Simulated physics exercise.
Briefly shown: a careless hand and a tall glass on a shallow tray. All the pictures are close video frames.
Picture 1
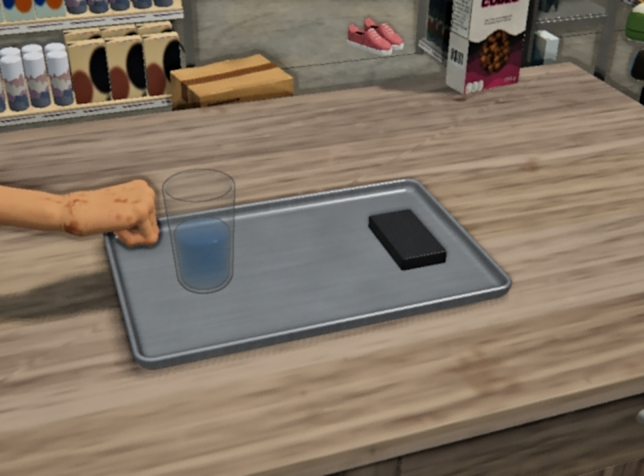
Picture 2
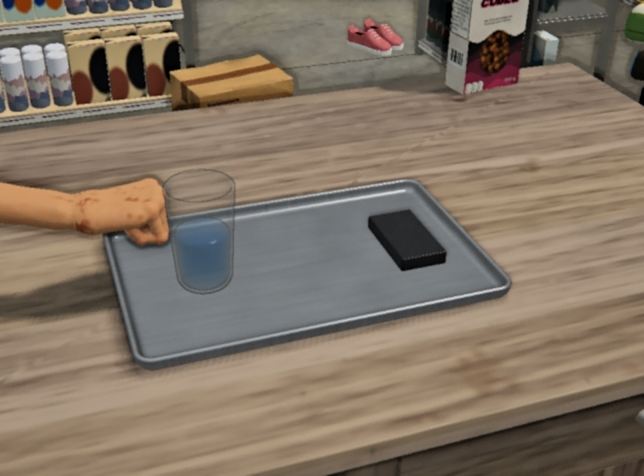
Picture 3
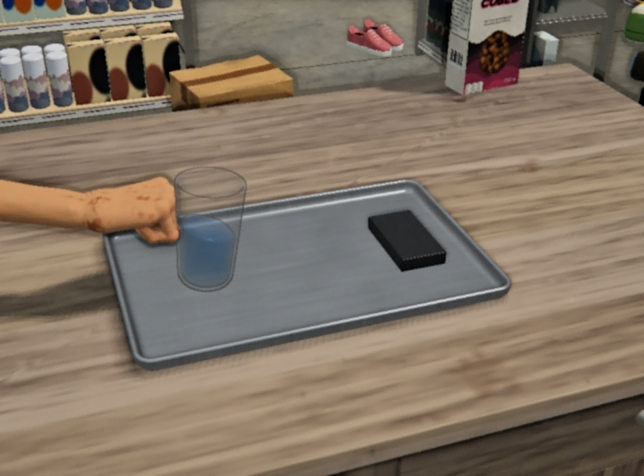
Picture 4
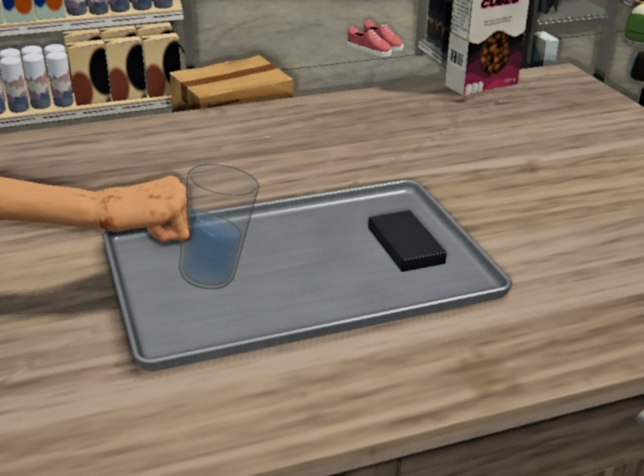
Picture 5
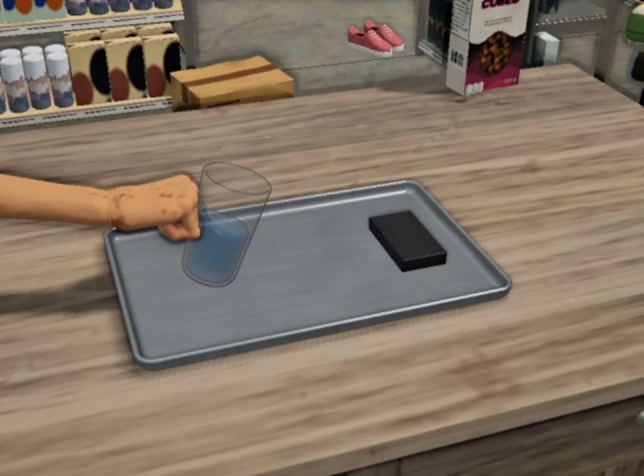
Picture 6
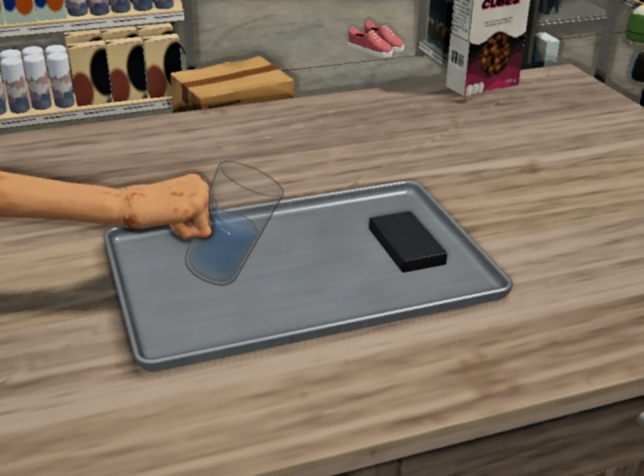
A hand with curled fingers moves right against a clear glass of blue liquid on a shallow gray tray, and the upright glass leans steadily further to the right, while a black block on the tray stays still.
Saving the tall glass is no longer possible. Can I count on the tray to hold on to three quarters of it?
Retained: Over three quarters.
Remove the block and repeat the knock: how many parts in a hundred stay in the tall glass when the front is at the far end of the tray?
You'd be looking at something near 55 in a hundred.
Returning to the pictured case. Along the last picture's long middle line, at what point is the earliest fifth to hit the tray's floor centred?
Landing point, centre line: Approx. (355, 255).
A moment on, the tall glass is falling and 100 per cent is in the glass, 0 on the tray and 0 above or beyond its rim.
Next, the tall glass lies on its side and 71 per cent is in the glass, 16 on the tray and 13 above or beyond its rim.
Then the tall glass lies on its side and 36 per cent is in the glass, 43 on the tray and 21 above or beyond its rim.
Later the tall glass lies on its side and 20 per cent is in the glass, 71 on the tray and 10 above or beyond its rim.
At rest 92 per cent is held by tray and glass, 8 is off the tray.
